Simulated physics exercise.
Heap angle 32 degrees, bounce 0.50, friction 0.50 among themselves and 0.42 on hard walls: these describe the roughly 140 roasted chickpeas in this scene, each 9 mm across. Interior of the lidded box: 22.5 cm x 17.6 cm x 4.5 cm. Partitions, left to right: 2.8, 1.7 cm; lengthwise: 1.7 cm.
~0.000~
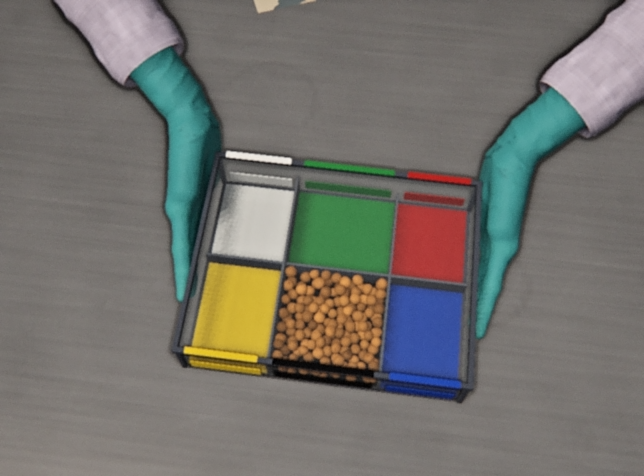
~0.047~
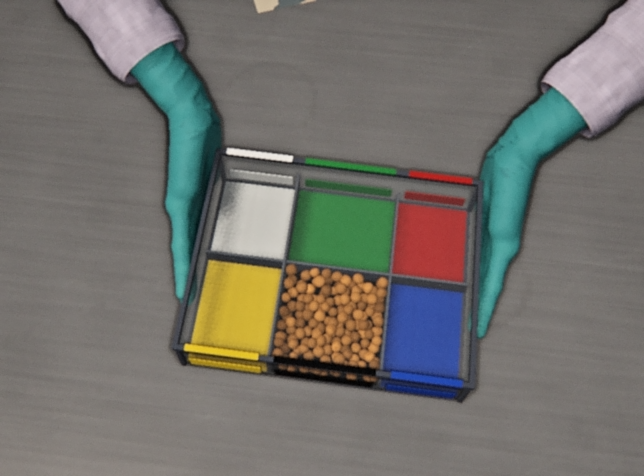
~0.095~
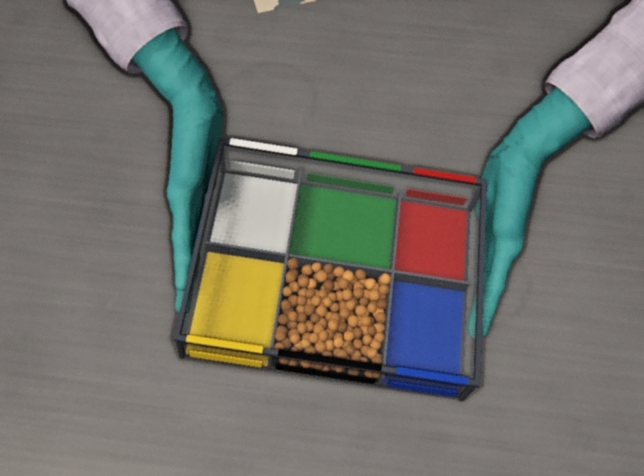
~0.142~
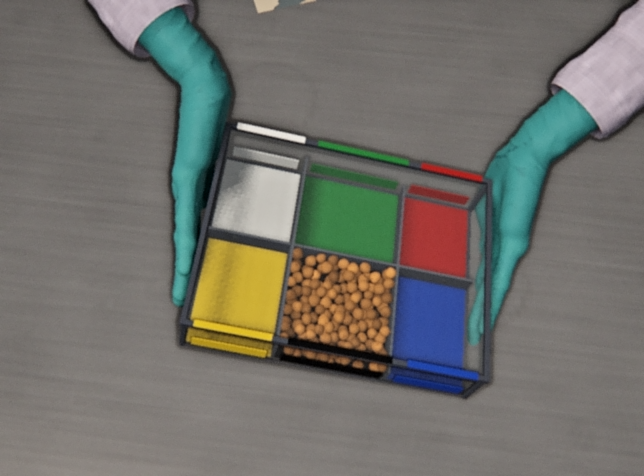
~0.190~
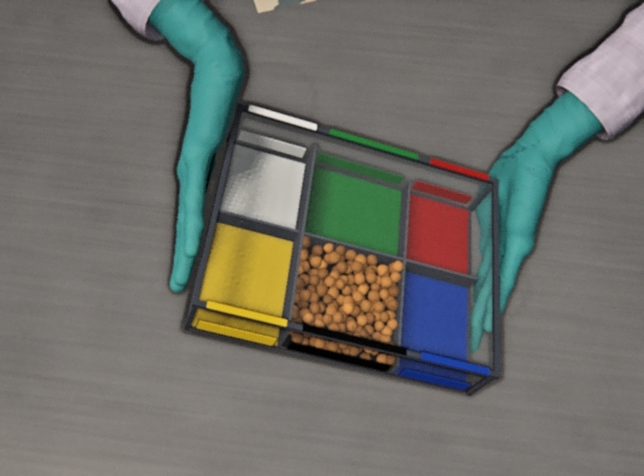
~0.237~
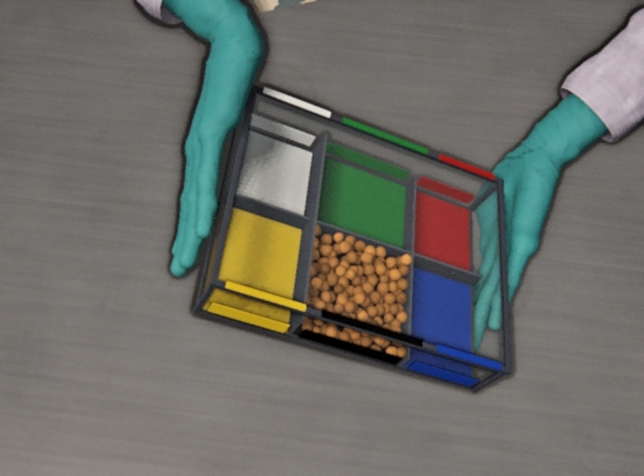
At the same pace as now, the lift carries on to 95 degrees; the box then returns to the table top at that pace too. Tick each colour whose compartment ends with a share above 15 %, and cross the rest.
Red: Tick. Blue: Tick. Green: Cross. Yellow: Cross. White: Cross. Black: Cross.
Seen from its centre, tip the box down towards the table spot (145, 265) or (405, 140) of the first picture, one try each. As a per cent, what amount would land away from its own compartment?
Estimate: Some 40 % and some 95 % respectively.
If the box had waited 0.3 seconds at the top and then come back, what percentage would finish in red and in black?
Result - red: 60 %; black: 5 %.
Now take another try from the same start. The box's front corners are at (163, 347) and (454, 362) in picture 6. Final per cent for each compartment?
It comes out as red at 0 percent, blue at 0 percent, green at 0 percent, yellow at 40 percent, white at 5 percent and black at 55 percent.
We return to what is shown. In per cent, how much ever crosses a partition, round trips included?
The share is close to 95 percent.
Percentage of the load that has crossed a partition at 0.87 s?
About 65 percent.
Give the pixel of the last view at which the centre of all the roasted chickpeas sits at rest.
Approximately (449, 279) in the last view.
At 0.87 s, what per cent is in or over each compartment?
You'd see red at 20, blue at 40, green at 5, yellow at 0, white at 0 and black at 35 per cent.
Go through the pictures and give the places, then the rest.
In the first frame, box tilt 0 degrees, front corners at (178, 348) and (468, 384); black 100 %.
In the second frame, box tilt 1 degrees, front corners at (178, 345) and (469, 384).
In the third frame, box tilt 5 degrees, front corners at (180, 336) and (475, 381), lowest corner right back.
In the fourth frame, box tilt 11 degrees, front corners at (186, 320) and (484, 377), lowest corner right back.
In the fifth frame, box tilt 18 degrees, front corners at (198, 302) and (494, 372), lowest corner right back.
In the sixth frame, box tilt 24 degrees, front corners at (217, 281) and (505, 368), lowest corner right back; black 100 %. The box's pace is about 135 degrees a second.
After 0.87 s, tilt 94 degrees; red 20 %, blue 40 %, green 5 %, black 35 %.
After 1.29 s, tilt 40 degrees; red 55 %, blue 45 %, black 5 %.
After 1.79 s, tilt 0 degrees; red 55 %, blue 45 %, black 5 %.
At rest (2.5 s), red 55 %, blue 45 %, green 0 %, yellow 0 %, white 0 %, black 5 %.
